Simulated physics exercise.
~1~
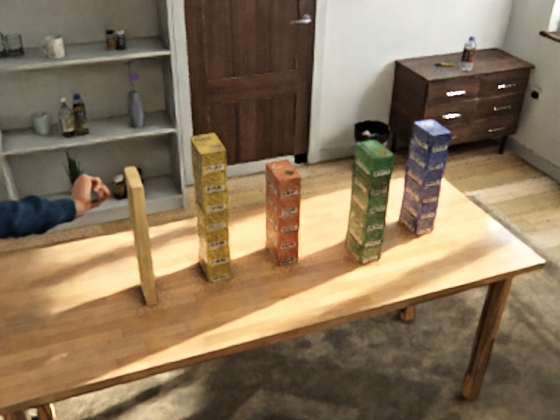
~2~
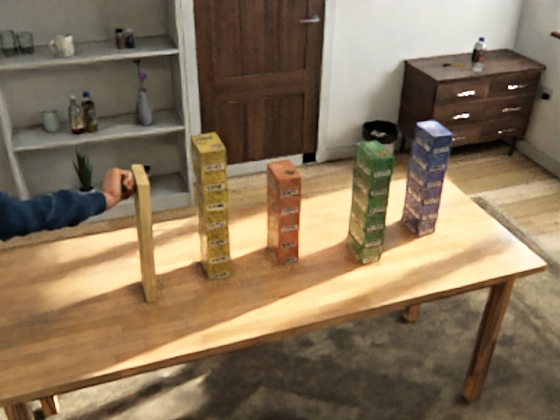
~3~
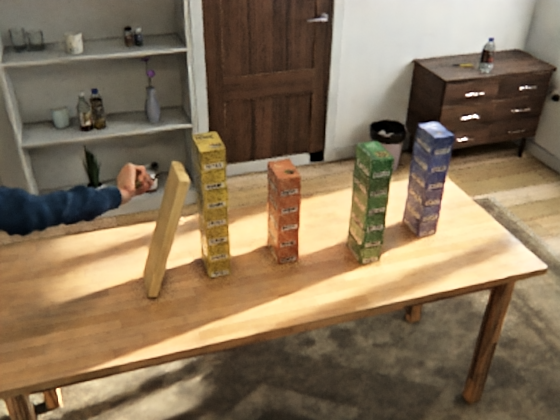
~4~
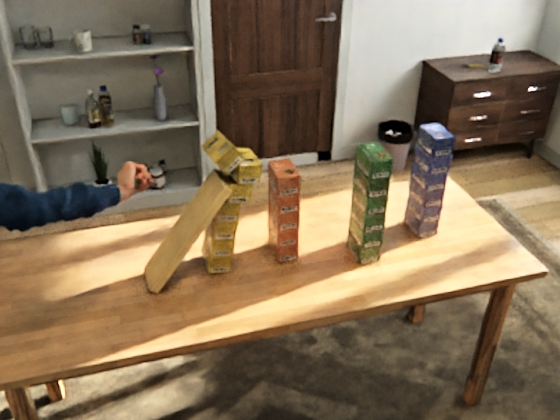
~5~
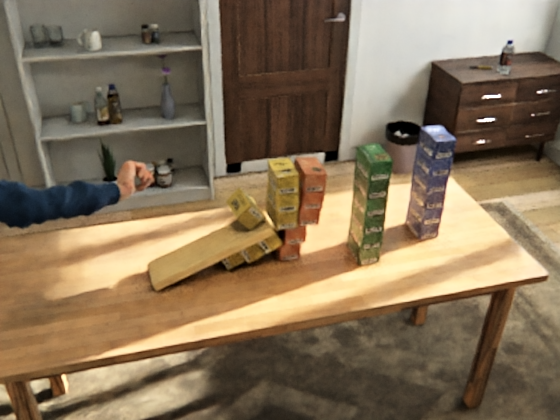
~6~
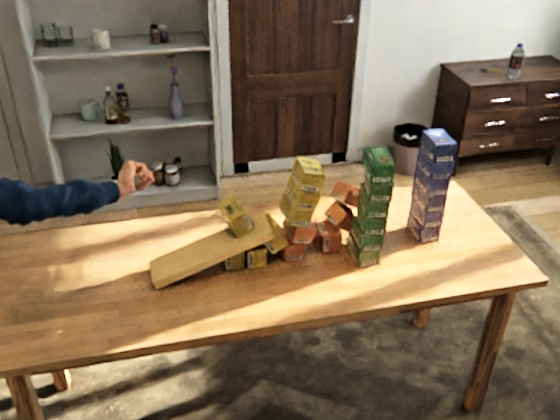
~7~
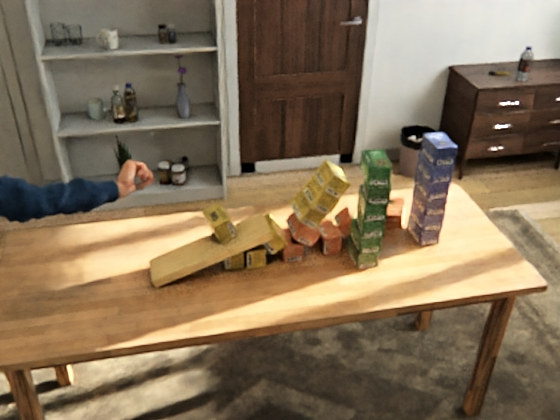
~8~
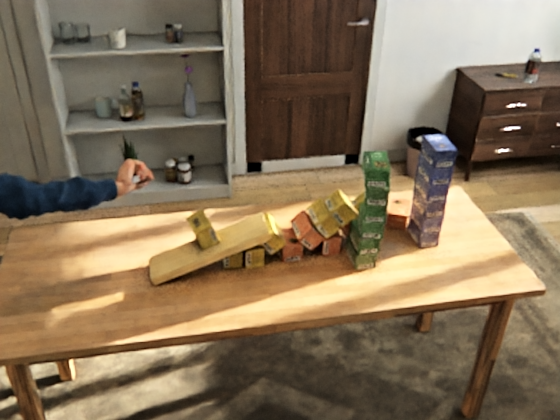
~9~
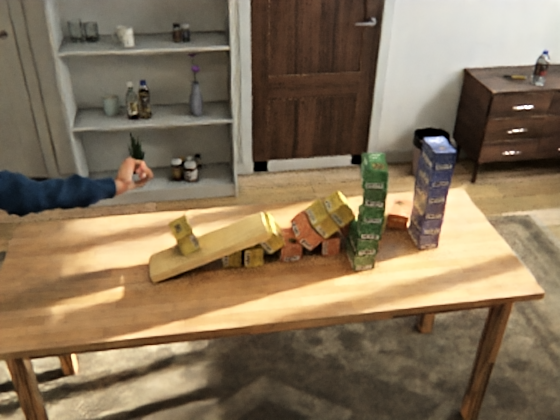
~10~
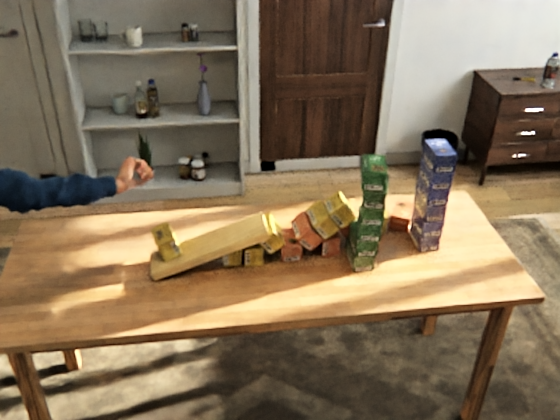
Hand tipping a wooden board into stacked packets on a table, toppling yellow and orange piles while green and blue stay standing.
